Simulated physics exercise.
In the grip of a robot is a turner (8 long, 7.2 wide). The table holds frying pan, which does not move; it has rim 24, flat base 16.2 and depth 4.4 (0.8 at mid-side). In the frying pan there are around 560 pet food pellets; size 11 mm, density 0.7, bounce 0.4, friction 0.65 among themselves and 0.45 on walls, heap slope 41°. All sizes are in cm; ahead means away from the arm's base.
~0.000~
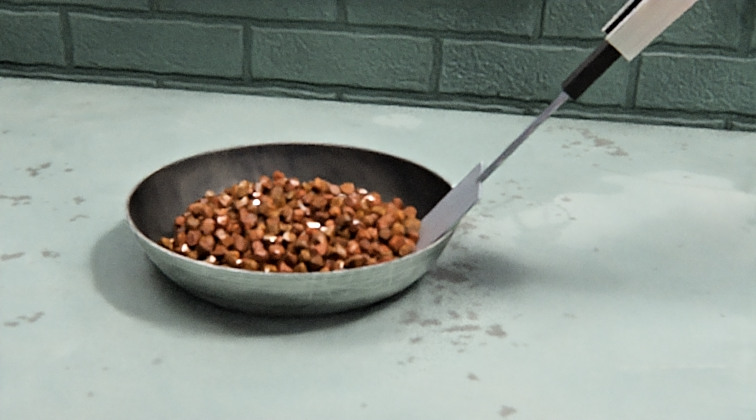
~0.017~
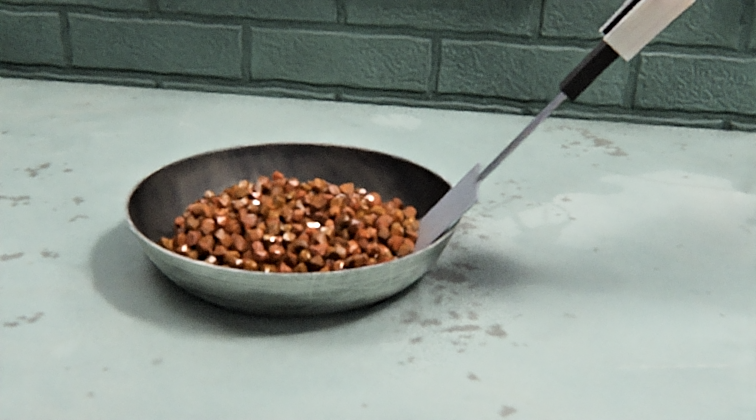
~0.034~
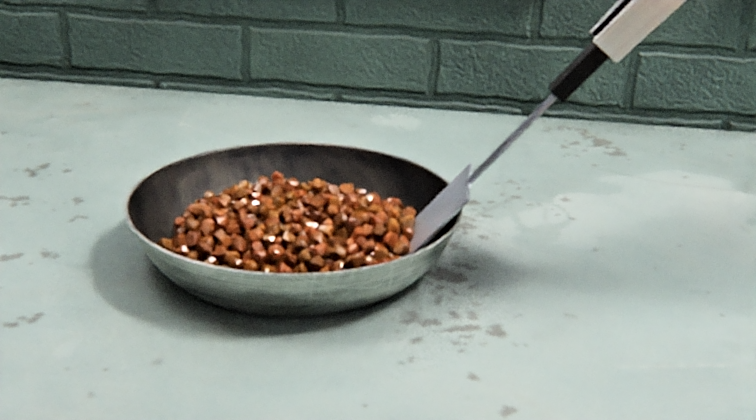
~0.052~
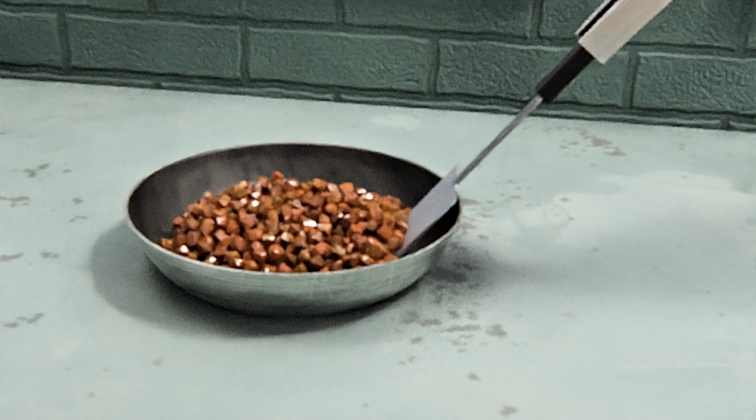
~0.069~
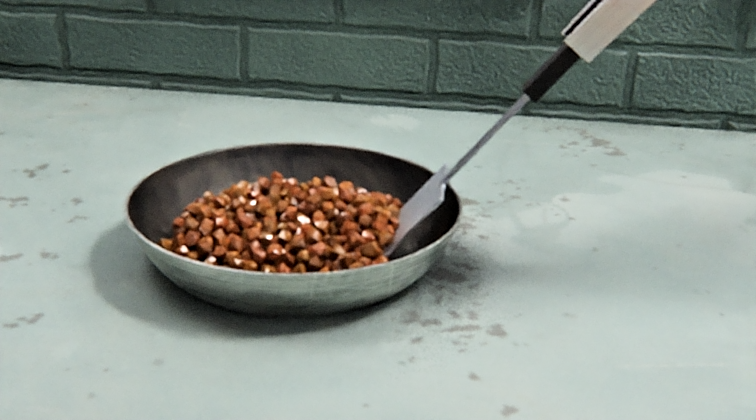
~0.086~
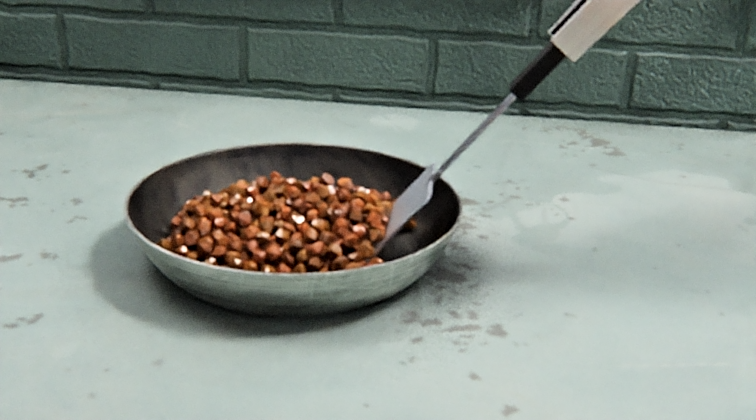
We see a frying pan heaped with small brown pellets on a pale green surface before a brick wall, as a turner at its right side slides slightly left into the pellets, nudging the heap's right edge.
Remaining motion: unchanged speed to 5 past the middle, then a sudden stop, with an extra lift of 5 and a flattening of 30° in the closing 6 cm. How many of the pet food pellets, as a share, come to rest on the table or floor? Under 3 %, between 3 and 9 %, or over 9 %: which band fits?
The band that fits is under 3 %.
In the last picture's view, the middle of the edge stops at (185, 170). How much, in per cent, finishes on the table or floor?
Something near 15 in a hundred.
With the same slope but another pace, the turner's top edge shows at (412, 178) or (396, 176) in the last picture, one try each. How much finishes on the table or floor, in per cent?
That comes to some 5 and some 10 percent, in that order.
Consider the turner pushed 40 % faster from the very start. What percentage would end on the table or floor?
About 5 %.
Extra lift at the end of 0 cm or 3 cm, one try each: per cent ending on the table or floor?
Close to 0 and 0 percent respectively.
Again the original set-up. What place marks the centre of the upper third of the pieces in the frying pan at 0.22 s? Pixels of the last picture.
I'd say close to (238, 204).
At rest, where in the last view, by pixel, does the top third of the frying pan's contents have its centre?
The middle lies somewhere around (199, 205).
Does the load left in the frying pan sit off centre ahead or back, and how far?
About 3.5 cm ahead.
After 0.15 s, sloping 51°, highest piece 5 above the table; 562 in the frying pan.
After 0.22 s, sloping 36°, highest piece 6 above the table; 562 in the frying pan.
After 0.46 s, sloping 22°, highest piece 6 above the table; 560 in the frying pan, 2 on the table or floor.
After 1.51 s, sloping 22°, highest piece 6 above the table; 560 in the frying pan, 2 on the table or floor.
In the end, 560 in the frying pan, 2 on the table or floor. That is 0 % on the table or floor.
